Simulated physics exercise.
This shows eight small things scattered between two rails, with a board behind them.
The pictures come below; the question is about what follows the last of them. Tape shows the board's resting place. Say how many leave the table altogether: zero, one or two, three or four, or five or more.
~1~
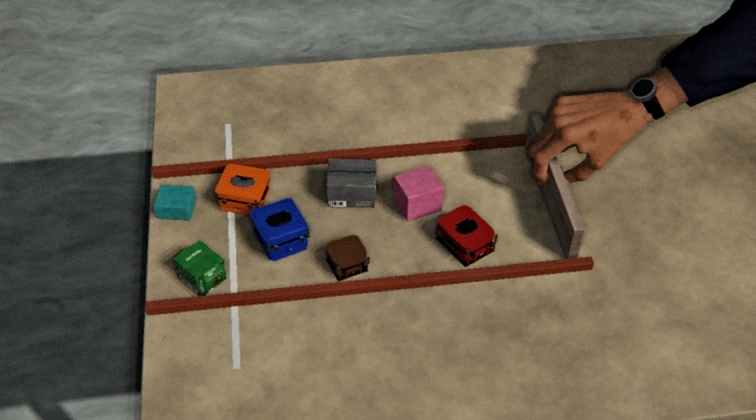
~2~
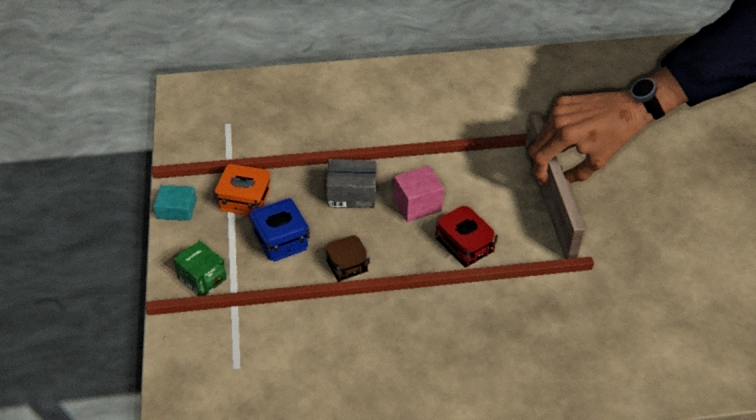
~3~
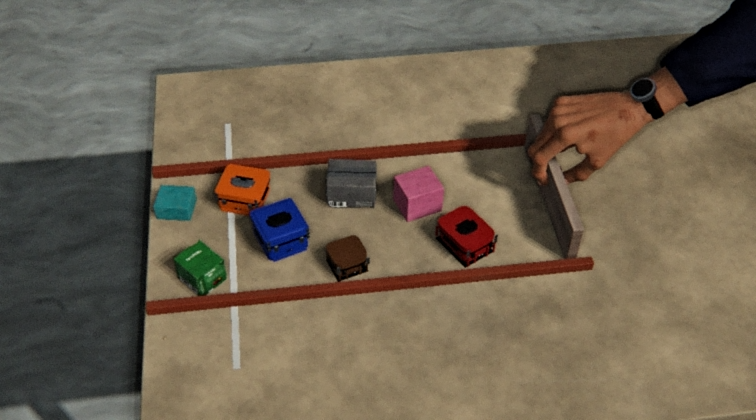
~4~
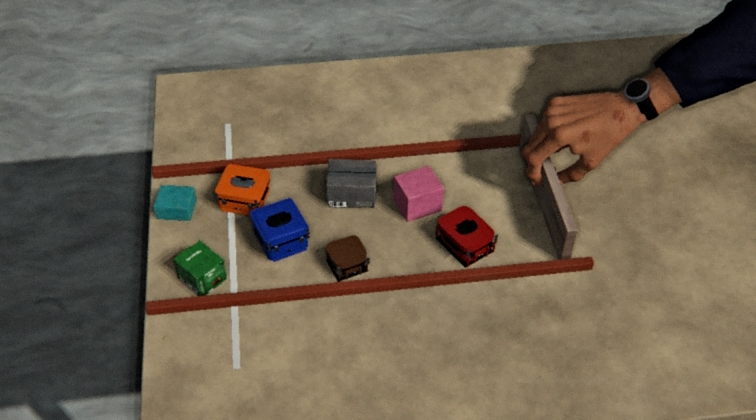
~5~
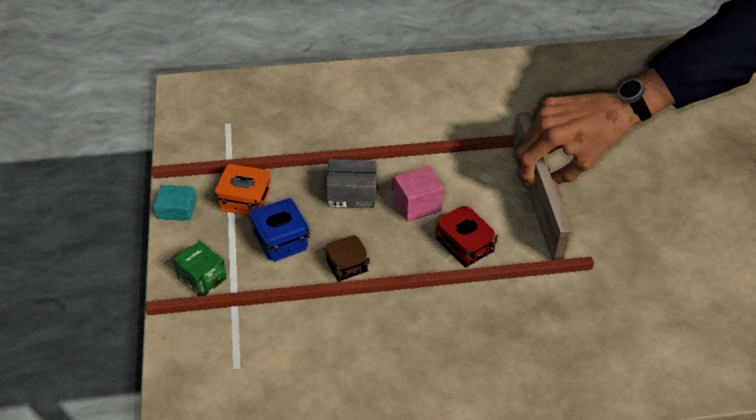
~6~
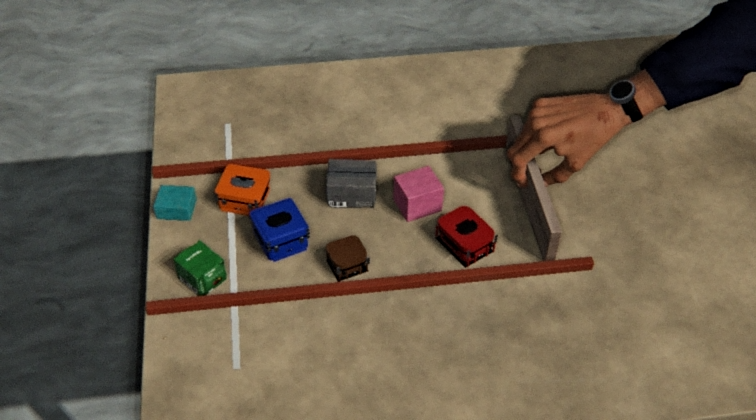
Count off: Three up to four.
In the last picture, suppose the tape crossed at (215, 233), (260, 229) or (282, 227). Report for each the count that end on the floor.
The counts: 3, 1 and 1.
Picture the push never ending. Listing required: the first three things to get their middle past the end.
Sequence, earliest first: The turquoise block; the orange case; the green box.
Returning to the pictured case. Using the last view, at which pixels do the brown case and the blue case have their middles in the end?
Approximately (175, 277) for one, approximately (168, 236) for the other.
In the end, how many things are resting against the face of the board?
It touches 2.
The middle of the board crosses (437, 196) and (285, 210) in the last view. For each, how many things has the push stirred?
Tally: First 2; then 8.
Early on, none off yet; turquoise block at rest near (175, 203); green box at rest near (200, 269); orange case at rest near (244, 191).
Finally, the number that fall off is three or four; lost, orange case, green box and turquoise block.
